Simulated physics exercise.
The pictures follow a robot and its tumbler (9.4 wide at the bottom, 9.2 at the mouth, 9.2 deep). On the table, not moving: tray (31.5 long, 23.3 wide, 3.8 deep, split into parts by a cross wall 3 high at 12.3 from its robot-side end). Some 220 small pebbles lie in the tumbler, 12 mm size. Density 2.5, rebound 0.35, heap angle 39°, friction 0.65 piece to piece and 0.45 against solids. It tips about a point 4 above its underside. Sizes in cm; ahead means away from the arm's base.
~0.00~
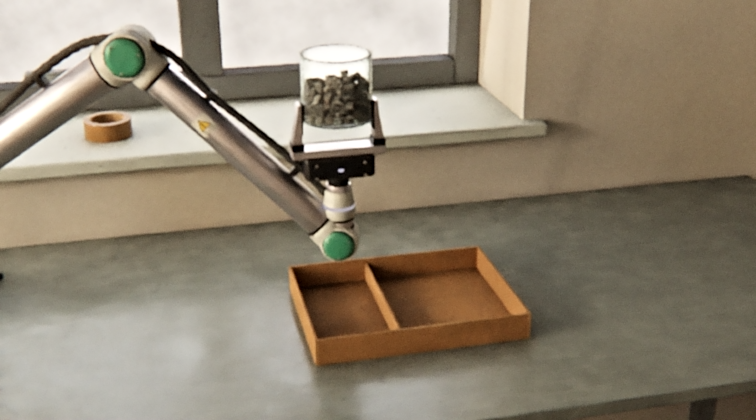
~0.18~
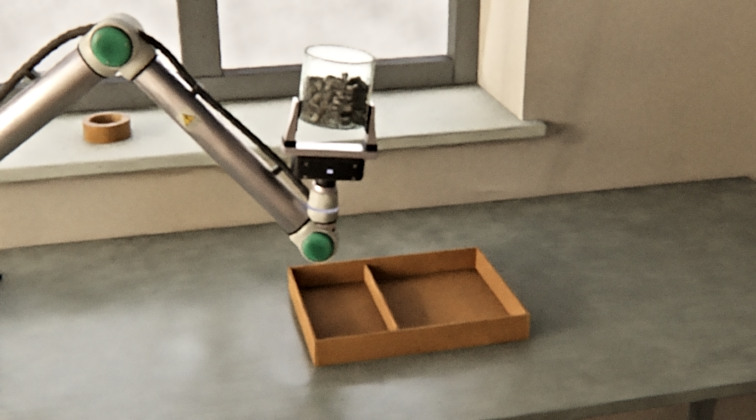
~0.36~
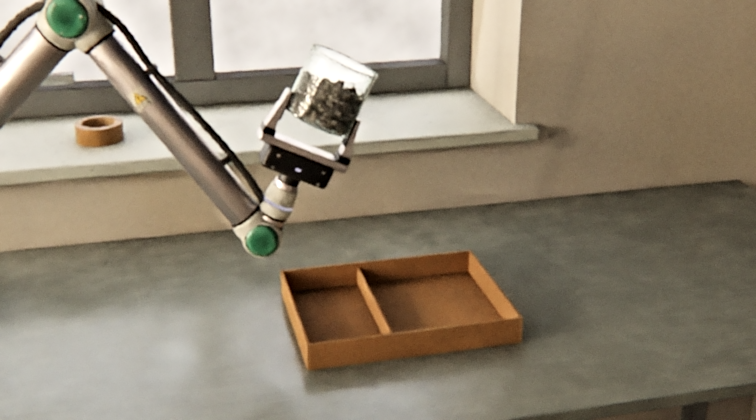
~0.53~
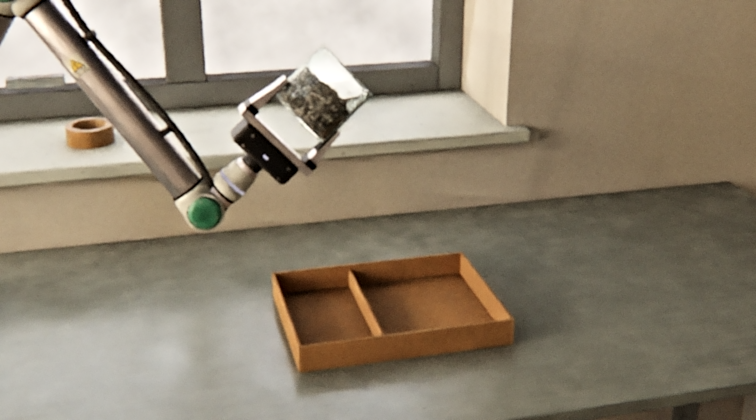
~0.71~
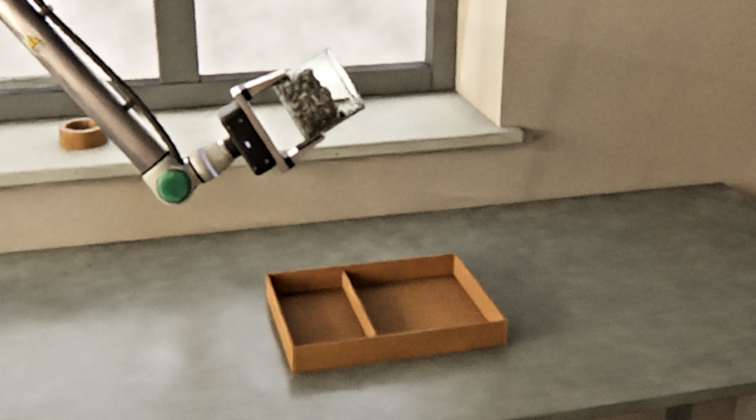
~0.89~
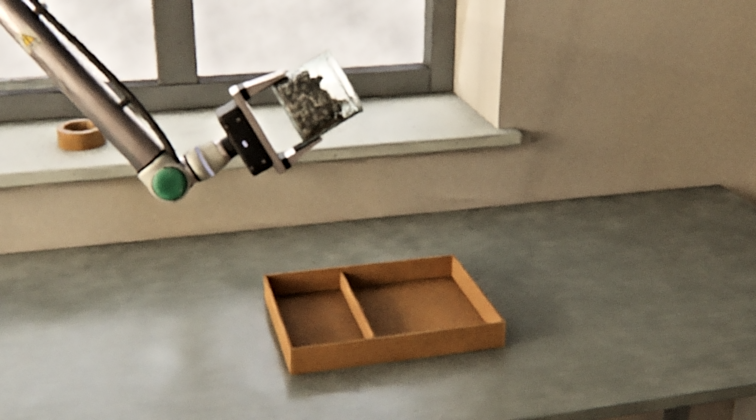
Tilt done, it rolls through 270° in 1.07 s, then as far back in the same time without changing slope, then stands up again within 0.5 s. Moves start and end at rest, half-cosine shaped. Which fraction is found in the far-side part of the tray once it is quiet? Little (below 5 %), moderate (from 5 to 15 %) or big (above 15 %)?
A little share, below 5 %, ends in the far-side part of the tray.
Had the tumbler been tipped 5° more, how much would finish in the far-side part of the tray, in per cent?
Then about 5 per cent.
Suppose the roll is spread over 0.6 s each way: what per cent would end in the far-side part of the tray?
In that case some 0 per cent.
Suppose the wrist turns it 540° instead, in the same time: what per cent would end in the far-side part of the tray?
Then about 0 per cent.
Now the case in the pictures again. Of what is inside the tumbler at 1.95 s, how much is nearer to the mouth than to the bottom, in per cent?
About 25 per cent.
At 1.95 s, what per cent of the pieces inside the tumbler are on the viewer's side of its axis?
About 45 per cent.
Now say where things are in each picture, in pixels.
Tumbler middle at (336, 87), upright; upper third of the load around (337, 85), from x 305 to 365, top at y 70; 223 in the tumbler, in the first picture.
Tumbler middle at (336, 88), tipped 8°; upper third of the load around (333, 86), from x 305 to 365, top at y 75, in the second picture.
Tumbler middle at (330, 92), tipped 27°; upper third of the load around (321, 89), from x 290 to 360, top at y 75, in the third picture.
Tumbler middle at (323, 95), tipped 48°; upper third of the load around (309, 88), from x 285 to 345, top at y 70, in the fourth picture.
Tumbler middle at (317, 96), tipped 61°; upper third of the load around (304, 87), from x 280 to 340, top at y 70, in the fifth picture.
Tumbler middle at (316, 98), tipped 63°; upper third of the load around (300, 88), from x 275 to 340, top at y 75; 223 in the tumbler, in the sixth picture.
After 1.95 s, tipped 63°, highest piece 40 above the table; 223 in the tumbler.
After 3.00 s, tipped 63°, highest piece 40 above the table; 223 in the tumbler.
After 3.73 s, upright, highest piece 41 above the table; 223 in the tumbler.
After 4.43 s, upright, highest piece 41 above the table; 223 in the tumbler.
At rest, 223 in the tumbler. That is 0 % in the far-side part of the tray.
